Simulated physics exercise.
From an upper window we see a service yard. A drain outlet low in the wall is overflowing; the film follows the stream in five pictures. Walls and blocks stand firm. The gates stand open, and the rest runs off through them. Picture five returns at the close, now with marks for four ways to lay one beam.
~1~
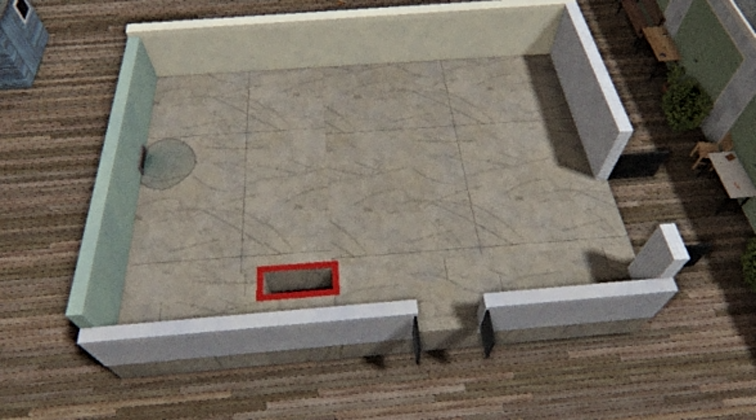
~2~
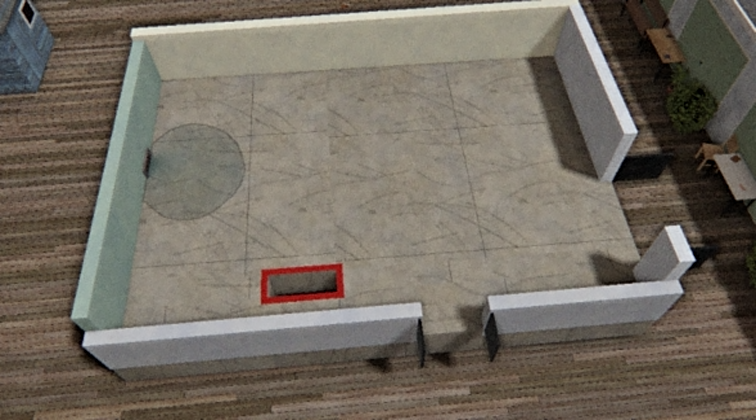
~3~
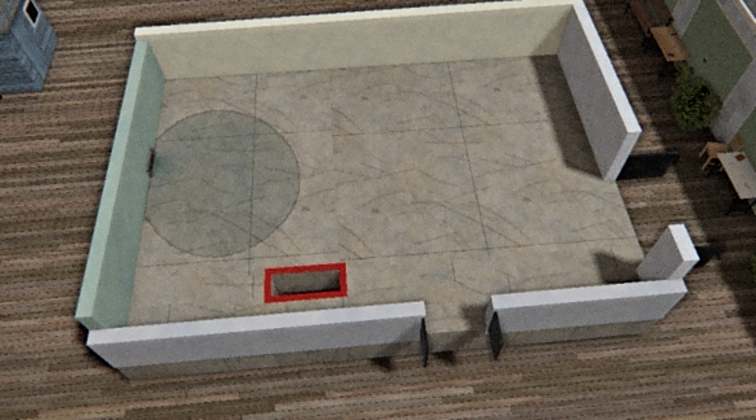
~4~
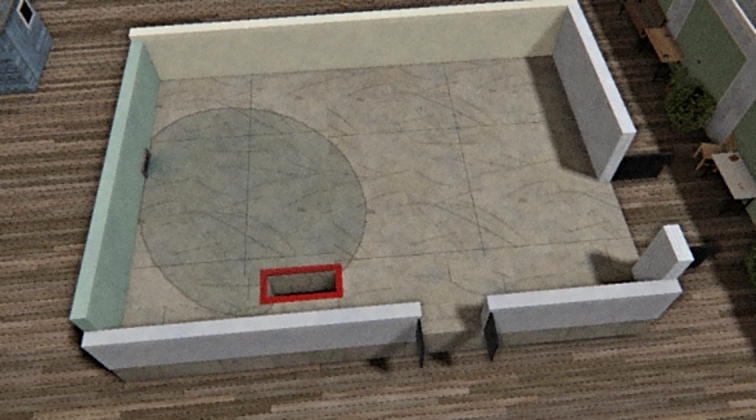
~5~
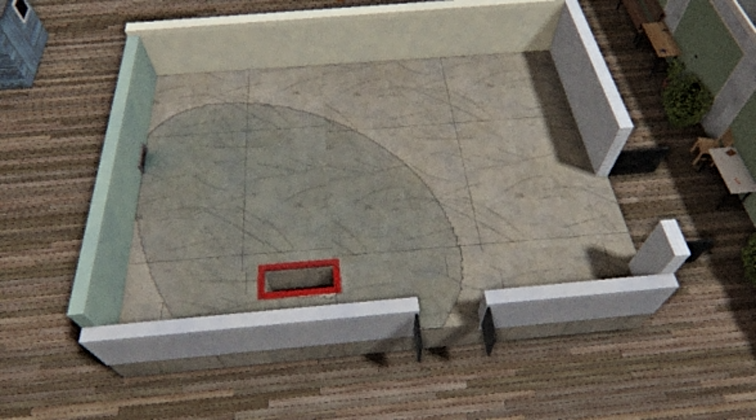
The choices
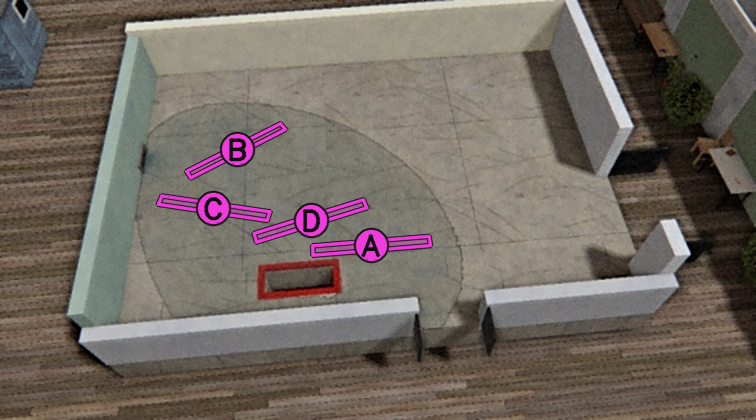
Water spreading from the left wall across a walled yard's paved floor, reaching and surrounding a red-edged drain pit near the front wall.
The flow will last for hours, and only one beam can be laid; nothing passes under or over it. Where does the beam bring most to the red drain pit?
Choose A.
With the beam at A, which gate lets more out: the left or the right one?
More leaves on the right.
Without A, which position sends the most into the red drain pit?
The answer is B.
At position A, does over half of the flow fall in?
No, it does not.
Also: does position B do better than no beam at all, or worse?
Position B is worse.
On the marked copy, A from (312, 250) to (429, 240); B from (188, 174) to (282, 126); C from (160, 200) to (268, 216); D from (255, 237) to (365, 203).
If A is chosen, about 33 % of the stream goes into the red drain pit, about 67 % out by the gates.
If B is chosen, about 23 % of the stream goes into the red drain pit, about 76 % out by the gates.
If C is chosen, about 11 % of the stream goes into the red drain pit, about 89 % out by the gates.
If D is chosen, about 17 % of the stream goes into the red drain pit, about 83 % out by the gates.
